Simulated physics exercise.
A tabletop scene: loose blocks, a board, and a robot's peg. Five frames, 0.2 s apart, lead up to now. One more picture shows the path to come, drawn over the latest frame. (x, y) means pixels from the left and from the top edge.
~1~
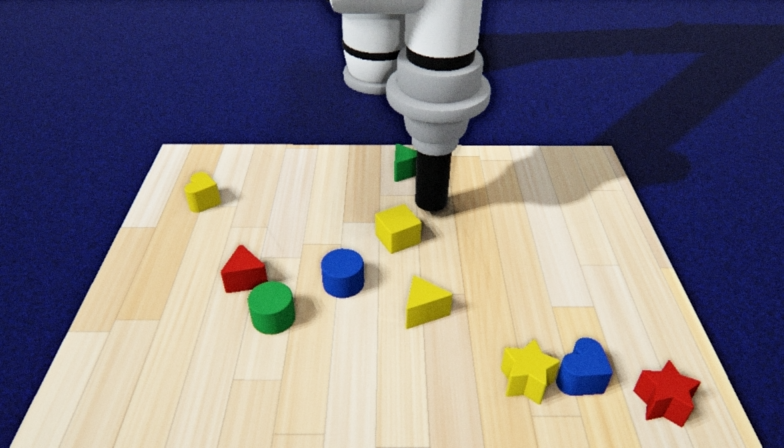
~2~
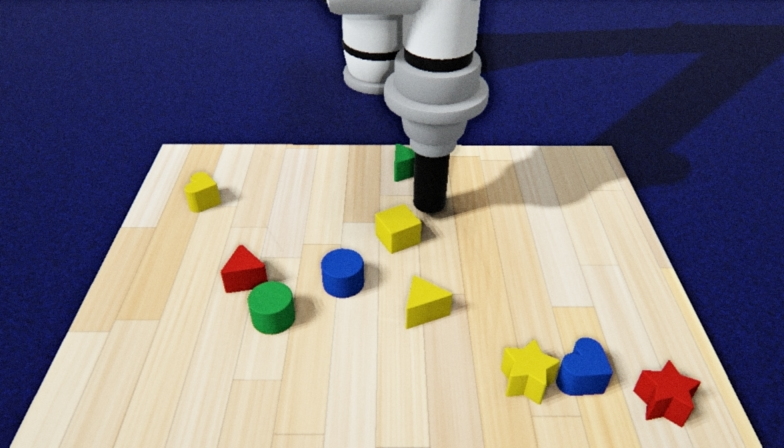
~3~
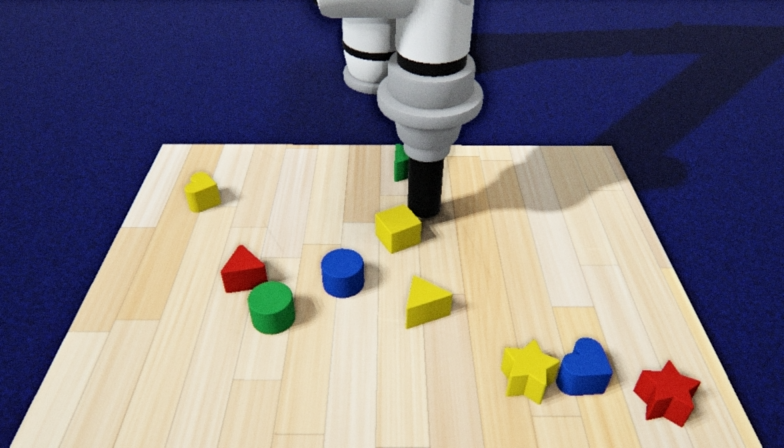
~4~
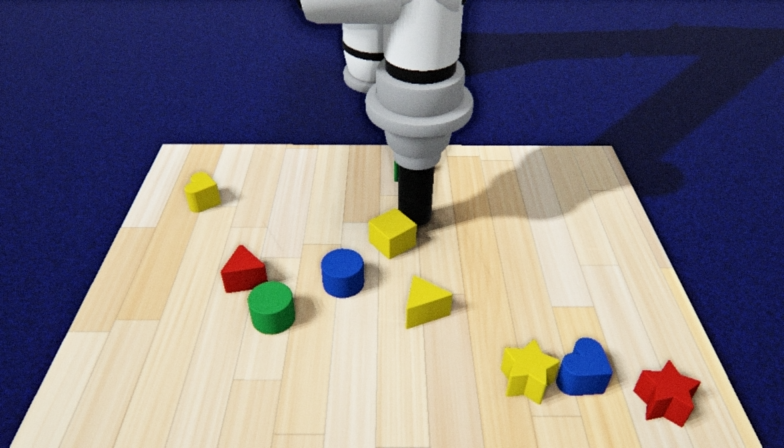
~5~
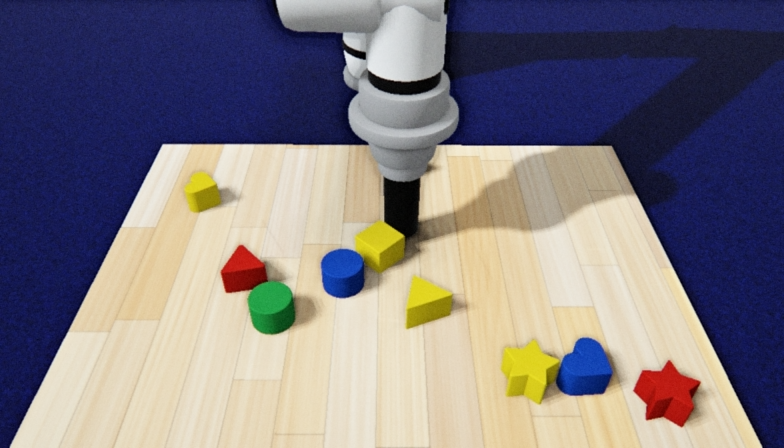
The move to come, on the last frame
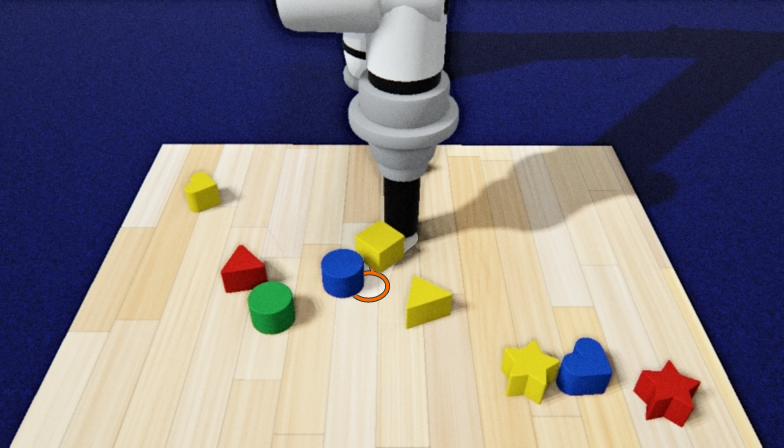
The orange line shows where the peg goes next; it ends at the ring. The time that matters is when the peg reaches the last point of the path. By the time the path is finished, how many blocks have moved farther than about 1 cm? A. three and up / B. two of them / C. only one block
It's A.
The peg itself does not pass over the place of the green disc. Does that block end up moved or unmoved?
Moved off its spot.
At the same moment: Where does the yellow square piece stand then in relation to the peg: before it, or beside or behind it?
That block remains ahead.
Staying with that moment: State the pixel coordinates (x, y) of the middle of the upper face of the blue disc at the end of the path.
In the picture, it is at (300, 301).
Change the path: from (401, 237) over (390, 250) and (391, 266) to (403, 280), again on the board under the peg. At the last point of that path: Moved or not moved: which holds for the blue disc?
The block in question is displaced by the end.
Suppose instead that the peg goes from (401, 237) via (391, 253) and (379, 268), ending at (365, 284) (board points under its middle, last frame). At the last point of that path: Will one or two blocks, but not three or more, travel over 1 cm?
That would be a no.
Path on the board, from (401, 237) via (385, 251) and (374, 267), ending at (369, 286).
What follows on the original path. Halfway along, peg (379, 249); blue disc (323, 278); yellow square piece (356, 258).
At the end, peg (369, 276); green disc (254, 303); blue disc (300, 301); yellow square piece (340, 287); yellow triangle in place.
